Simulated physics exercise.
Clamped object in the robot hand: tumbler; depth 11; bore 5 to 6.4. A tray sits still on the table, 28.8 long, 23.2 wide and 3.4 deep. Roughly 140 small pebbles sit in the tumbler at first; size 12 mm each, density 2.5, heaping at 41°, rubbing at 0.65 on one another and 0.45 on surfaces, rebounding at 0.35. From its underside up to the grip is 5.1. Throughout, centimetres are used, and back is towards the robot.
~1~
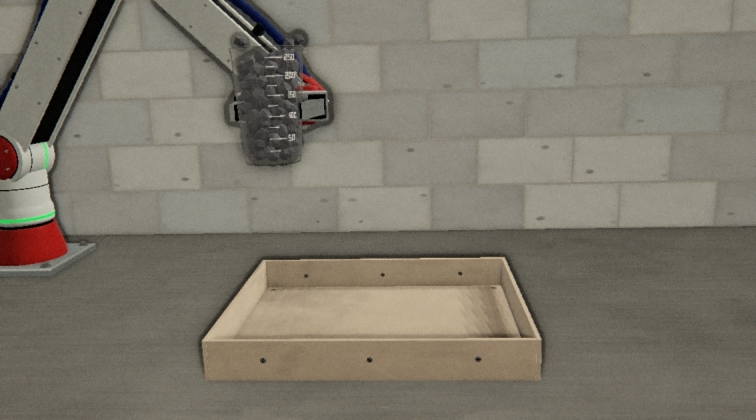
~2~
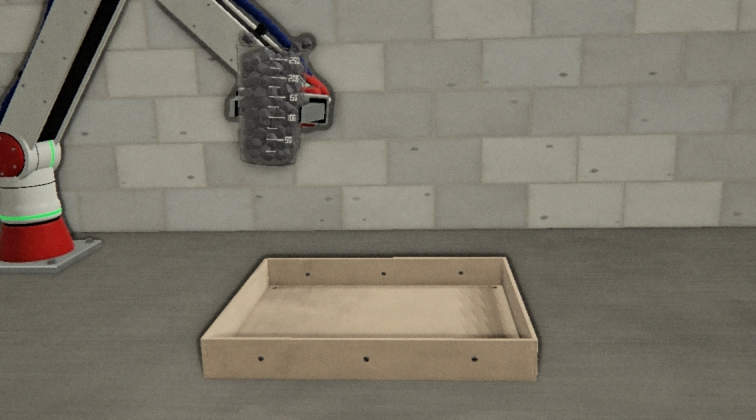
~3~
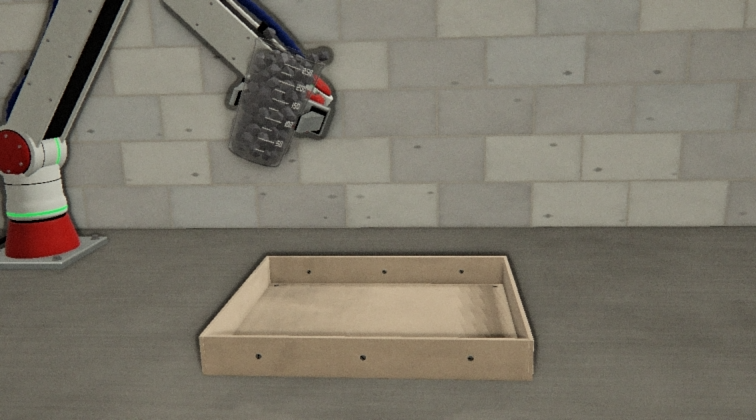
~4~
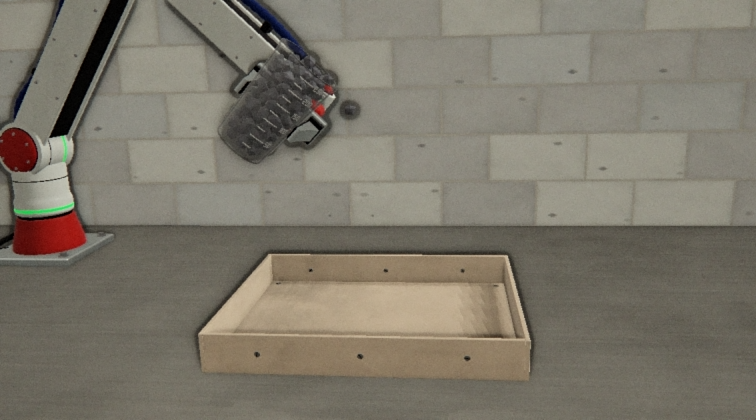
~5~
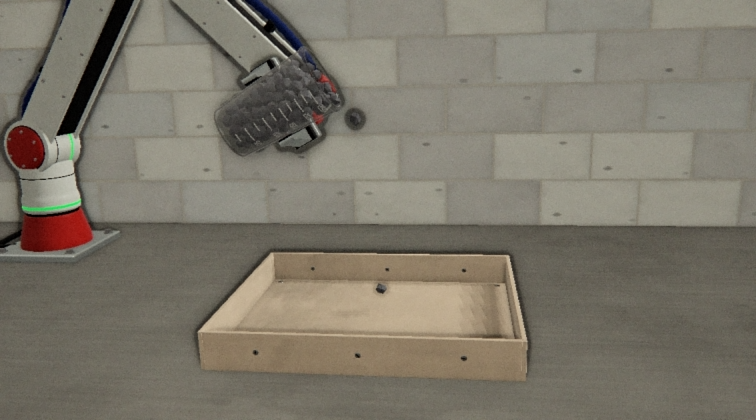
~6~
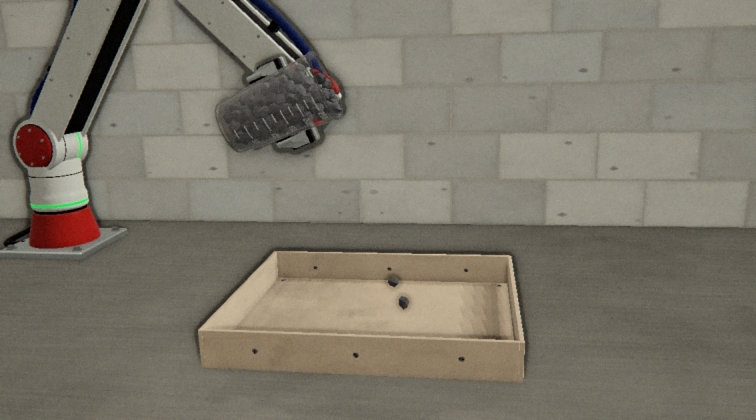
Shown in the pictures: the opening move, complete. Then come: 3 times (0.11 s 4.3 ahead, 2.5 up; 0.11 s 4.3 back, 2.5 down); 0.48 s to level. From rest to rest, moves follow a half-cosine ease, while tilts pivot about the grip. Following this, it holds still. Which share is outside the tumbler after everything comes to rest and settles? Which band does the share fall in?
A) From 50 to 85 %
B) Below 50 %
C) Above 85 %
Answer: A.
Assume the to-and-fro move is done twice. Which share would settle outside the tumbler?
65 per cent or so.
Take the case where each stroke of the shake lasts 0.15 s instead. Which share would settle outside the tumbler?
Around 45 percent.
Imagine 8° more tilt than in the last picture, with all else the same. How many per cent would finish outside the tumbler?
Roughly 90 percent then.
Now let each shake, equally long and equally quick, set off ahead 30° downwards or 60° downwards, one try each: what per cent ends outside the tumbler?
20 and 10 %.
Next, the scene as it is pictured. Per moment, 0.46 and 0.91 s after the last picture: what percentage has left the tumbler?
About 65, 75.
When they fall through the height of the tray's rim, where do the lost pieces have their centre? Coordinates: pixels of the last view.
Estimated centre near (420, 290) in pixels.
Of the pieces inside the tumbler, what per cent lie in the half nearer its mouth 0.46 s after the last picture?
Share in the mouth half: About 75 %.
Then, 0.46 s on, tilted 68° forward, highest piece 24 above the table; 76 in the tray, 49 in the tumbler, 18 in flight or on a rim.
Then, 0.91 s on, tilted 31° forward, highest piece 26 above the table; 103 in the tray, 36 in the tumbler, 4 on the table or floor.
Then, 1.34 s on, level, highest piece 23 above the table; 103 in the tray, 36 in the tumbler, 4 on the table or floor.
Then, 2.39 s on, level, highest piece 22 above the table; 103 in the tray, 36 in the tumbler, 4 on the table or floor.
In the end, 103 in the tray, 36 in the tumbler, 4 on the table or floor. That is 75 % outside the tumbler.
